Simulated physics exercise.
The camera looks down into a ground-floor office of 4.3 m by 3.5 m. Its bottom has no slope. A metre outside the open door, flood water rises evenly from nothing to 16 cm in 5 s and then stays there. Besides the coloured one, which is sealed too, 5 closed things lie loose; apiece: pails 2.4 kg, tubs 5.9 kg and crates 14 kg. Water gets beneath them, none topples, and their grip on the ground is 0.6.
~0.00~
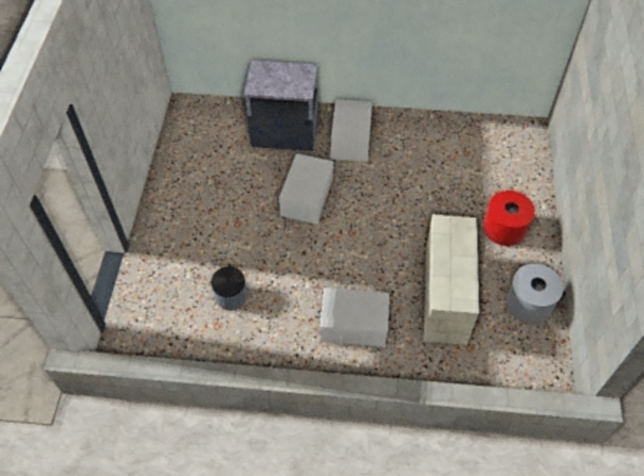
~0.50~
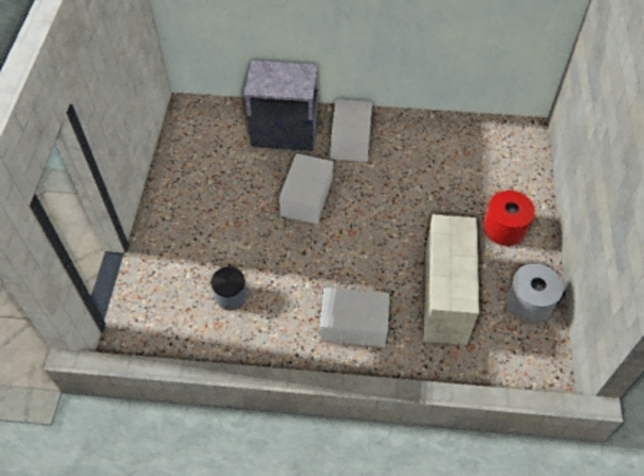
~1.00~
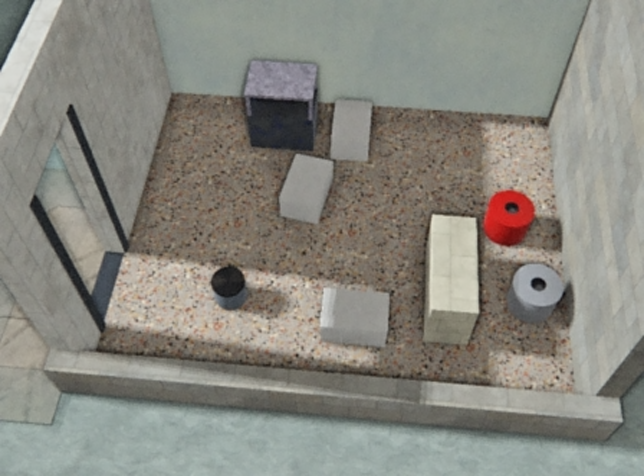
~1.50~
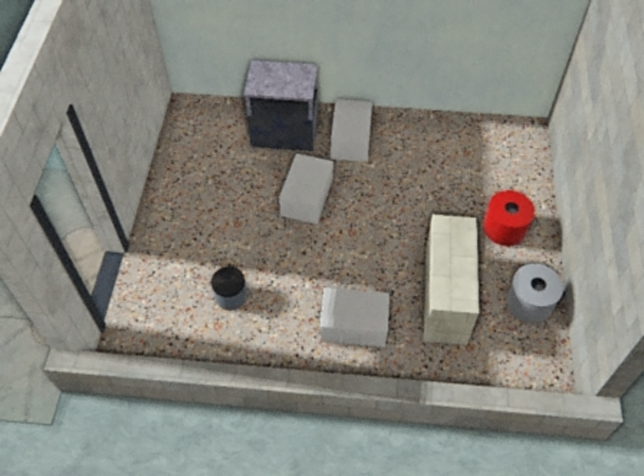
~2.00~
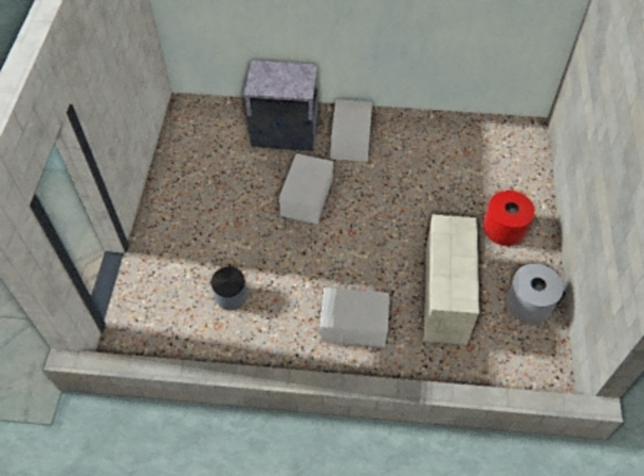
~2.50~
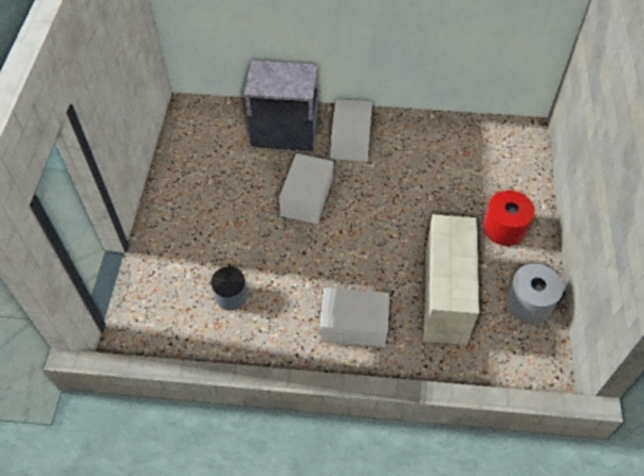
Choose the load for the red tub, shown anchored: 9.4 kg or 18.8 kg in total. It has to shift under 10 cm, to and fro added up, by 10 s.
Verdict: The smaller load will do.
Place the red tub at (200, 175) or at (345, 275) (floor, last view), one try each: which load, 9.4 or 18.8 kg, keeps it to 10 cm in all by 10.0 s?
In turn: The smaller is enough; only the larger holds.
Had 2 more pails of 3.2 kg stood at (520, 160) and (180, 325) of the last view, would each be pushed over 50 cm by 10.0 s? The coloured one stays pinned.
In turn: Under, more.
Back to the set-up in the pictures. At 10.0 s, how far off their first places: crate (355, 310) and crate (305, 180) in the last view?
In that order: 10 cm, 0 cm.
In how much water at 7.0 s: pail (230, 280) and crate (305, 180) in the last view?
Roughly 4 and 3 cm.
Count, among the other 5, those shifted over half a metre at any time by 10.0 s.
I count 1.
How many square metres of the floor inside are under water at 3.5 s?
About 1.0 m2.
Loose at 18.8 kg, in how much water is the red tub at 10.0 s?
Roughly 2 cm.
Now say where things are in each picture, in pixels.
The red tub at (512, 208), on the bottom; water covers 0.0 m2; 0 of 6 have shifted, in the first frame.
The red tub at (512, 208), on the bottom; water covers 0.0 m2; 0 of 6 have shifted, in the second frame.
The red tub at (512, 208) rests on the ground; 0.0 m2 under water; 0 of 6 have shifted, in the third frame.
The red tub at (512, 208), on the bottom; 0.0 m2 under water; 0 of 6 have shifted, in the fourth frame.
The red tub at (512, 208), on the bottom; water covers 0.0 m2; 0 of 6 have shifted, in the fifth frame.
The red tub at (512, 208), on the bottom; 0.0 m2 under water; 0 of 6 have shifted, in the sixth frame.
After 3.5 s the red tub would be 0 cm from its start with 9.4 kg and 0 cm from its start with 18.8 kg; 0 cm of water round it then.
After 4.5 s the red tub would be 0 cm from its start with 9.4 kg and 0 cm from its start with 18.8 kg; 0 cm of water round it then.
After 7.0 s the red tub would be 0 cm from its start with 9.4 kg and 0 cm from its start with 18.8 kg; 1 cm of water round it then.
After 10.0 s the red tub would be 0 cm from its start with 9.4 kg and 0 cm from its start with 18.8 kg; 2 cm of water round it then.
